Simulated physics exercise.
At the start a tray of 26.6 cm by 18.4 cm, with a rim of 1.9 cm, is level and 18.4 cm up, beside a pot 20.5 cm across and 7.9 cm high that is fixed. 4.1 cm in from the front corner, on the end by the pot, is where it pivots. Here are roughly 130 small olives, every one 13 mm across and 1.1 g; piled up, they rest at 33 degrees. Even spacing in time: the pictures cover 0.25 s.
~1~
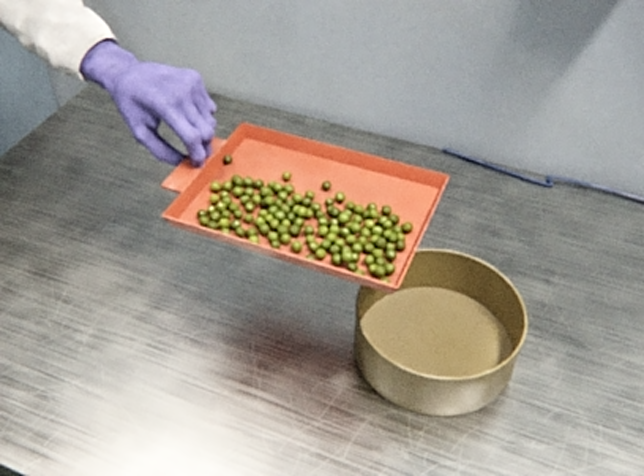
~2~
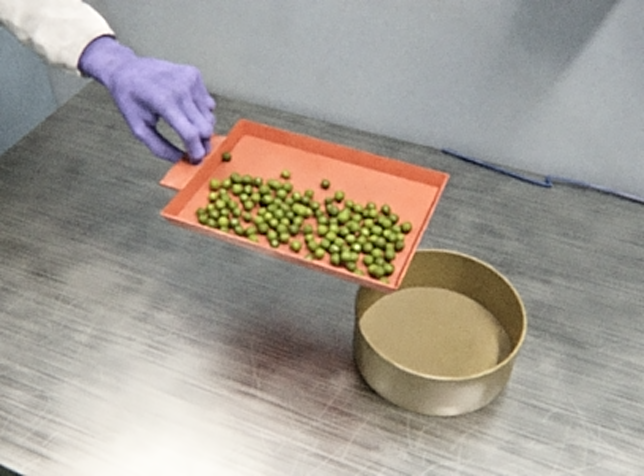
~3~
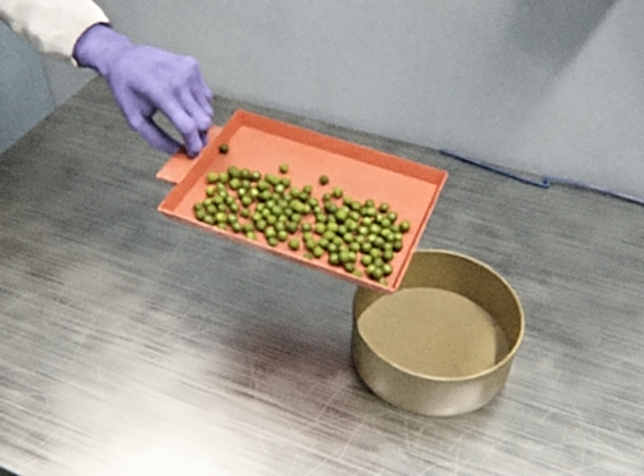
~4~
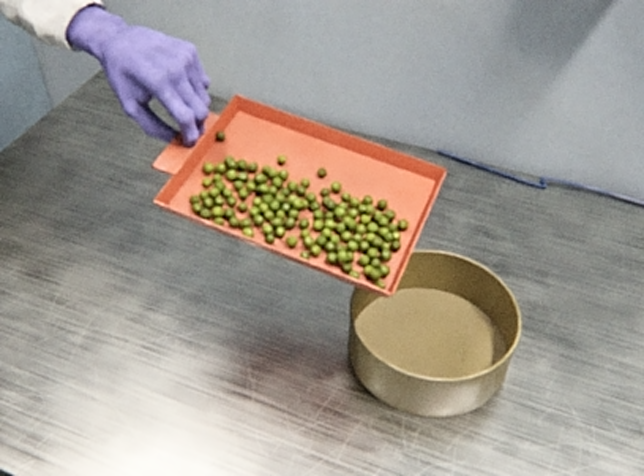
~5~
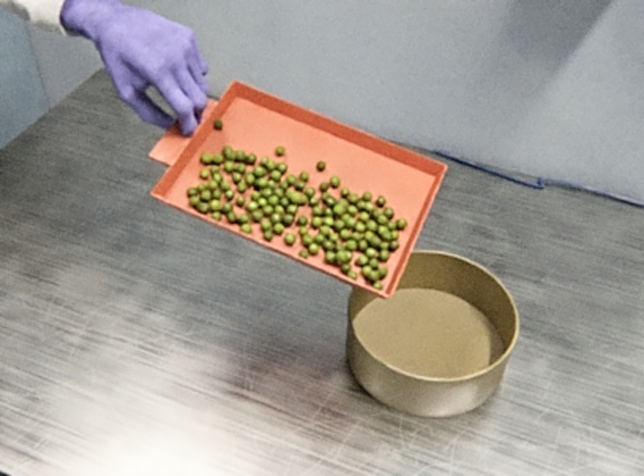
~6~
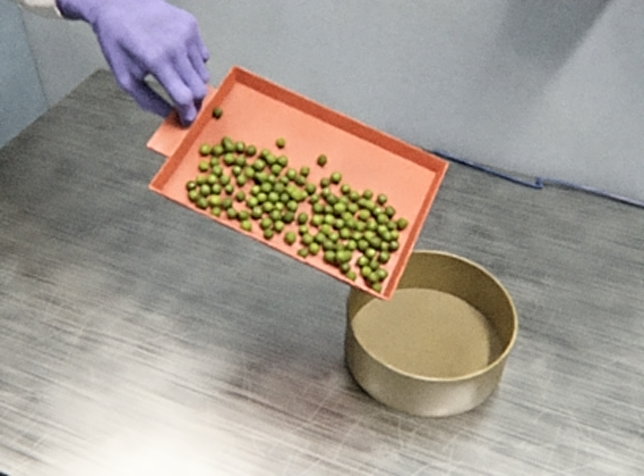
To begin with, a purple-gloved hand holds the left end of a nearly level orange tray scattered with small green olives, its right end beside an empty round pot on a metal table. The hand then steadily raises the left end, slanting the tray down toward the pot, while the olives stay spread in place.
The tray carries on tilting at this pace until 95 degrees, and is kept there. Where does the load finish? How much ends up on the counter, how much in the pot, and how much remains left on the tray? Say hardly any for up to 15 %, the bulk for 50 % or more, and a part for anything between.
By place: Counter the bulk, pot a part, tray hardly any.
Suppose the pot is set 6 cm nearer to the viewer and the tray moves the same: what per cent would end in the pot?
I'd say some 85 per cent would end up there.
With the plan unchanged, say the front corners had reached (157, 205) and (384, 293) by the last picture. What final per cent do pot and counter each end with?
The pot gets 10 and the counter 90.
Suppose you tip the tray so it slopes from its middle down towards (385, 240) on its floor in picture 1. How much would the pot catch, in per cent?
I'd estimate about 80 %.
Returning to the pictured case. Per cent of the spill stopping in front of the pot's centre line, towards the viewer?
Roughly 100 per cent.
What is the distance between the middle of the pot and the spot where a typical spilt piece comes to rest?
Roughly 18 cm from the centre.
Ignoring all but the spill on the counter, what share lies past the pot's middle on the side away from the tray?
It comes to near 60 percent.
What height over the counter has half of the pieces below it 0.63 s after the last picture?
I'd put it near 22 cm.
Then, 0.38 s after the last picture, tilt 56 degrees; the tray holds 100 %, the pot 0 %.
Then, 0.63 s after the last picture, tilt 81 degrees; the tray holds 90 %, the pot 0 %.
Then, 0.98 s after the last picture, tilt 95 degrees; the tray holds 0 %, the pot 20 %.
In the end, counter 75 %, pot 25 %, tray 0 %.
